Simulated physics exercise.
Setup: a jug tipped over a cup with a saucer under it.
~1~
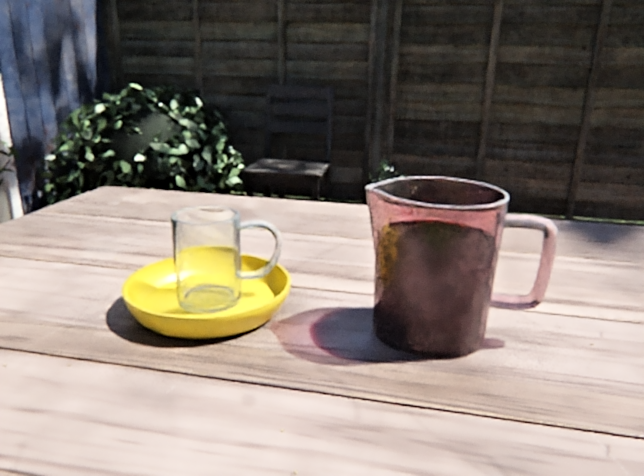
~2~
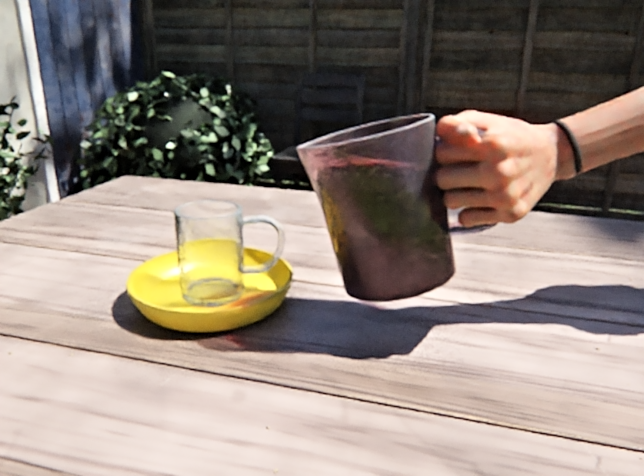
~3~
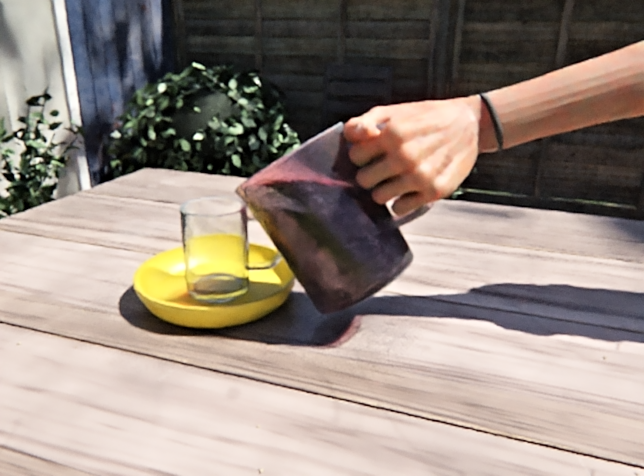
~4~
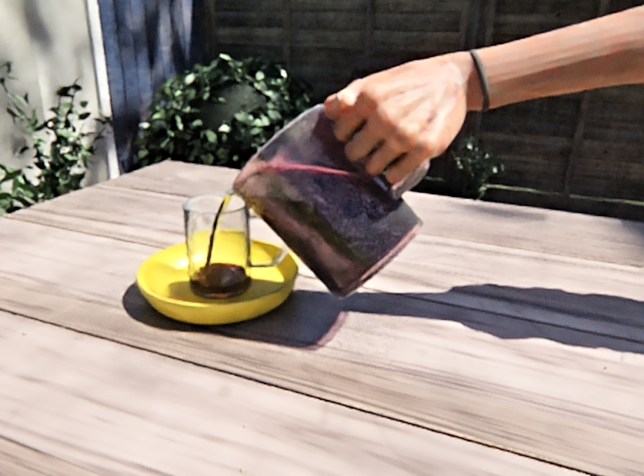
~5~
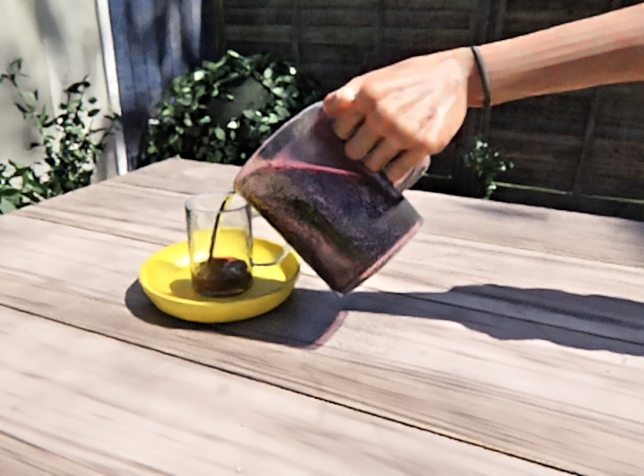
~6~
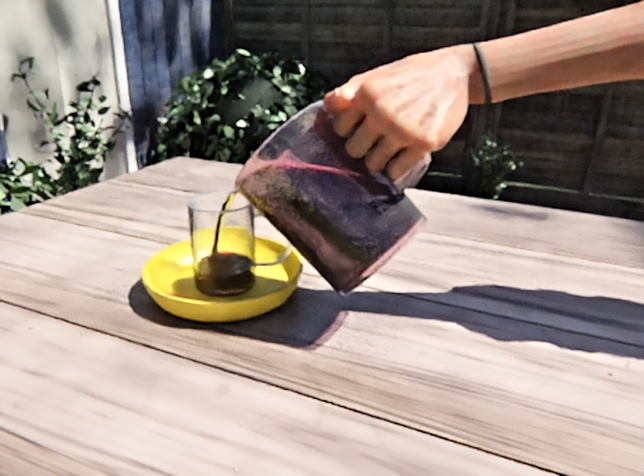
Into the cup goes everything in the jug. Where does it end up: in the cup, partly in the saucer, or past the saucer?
Past the saucer.
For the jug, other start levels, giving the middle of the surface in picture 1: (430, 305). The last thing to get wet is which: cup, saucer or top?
Result: No overflow.
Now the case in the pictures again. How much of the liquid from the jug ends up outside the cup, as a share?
My guess would be close to 70 per cent.
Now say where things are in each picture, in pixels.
In the first frame, at the start; jug (435, 261) about two thirds full; cup (208, 255) empty; saucer (173, 322) dry.
In the second frame, a hand has the jug; jug about two thirds full, surface at (377, 177); cup (211, 249) empty.
In the third frame, the jug is tipped; jug (326, 218) tipped 35° with all of its load; cup (216, 246) empty.
In the fourth frame, the stream is running; jug (327, 202) tipped 45° with nearly all of its load; cup nearly empty, surface at (220, 274).
In the fifth frame, the stream is running; jug (329, 200) tipped 50° with nearly all of its load; cup (221, 241) nearly empty.
In the sixth frame, the stream is running; jug (330, 199) tipped 50° with nearly all of its load; cup about a quarter full, surface at (225, 264); saucer (177, 303) dry.
Shortly, the cup is full to the brim; the saucer is wet, with room to spare.
Then, the cup is full to the brim; the saucer is full and running over.
At the finish, the cup is full to the brim; the saucer is full and running over.
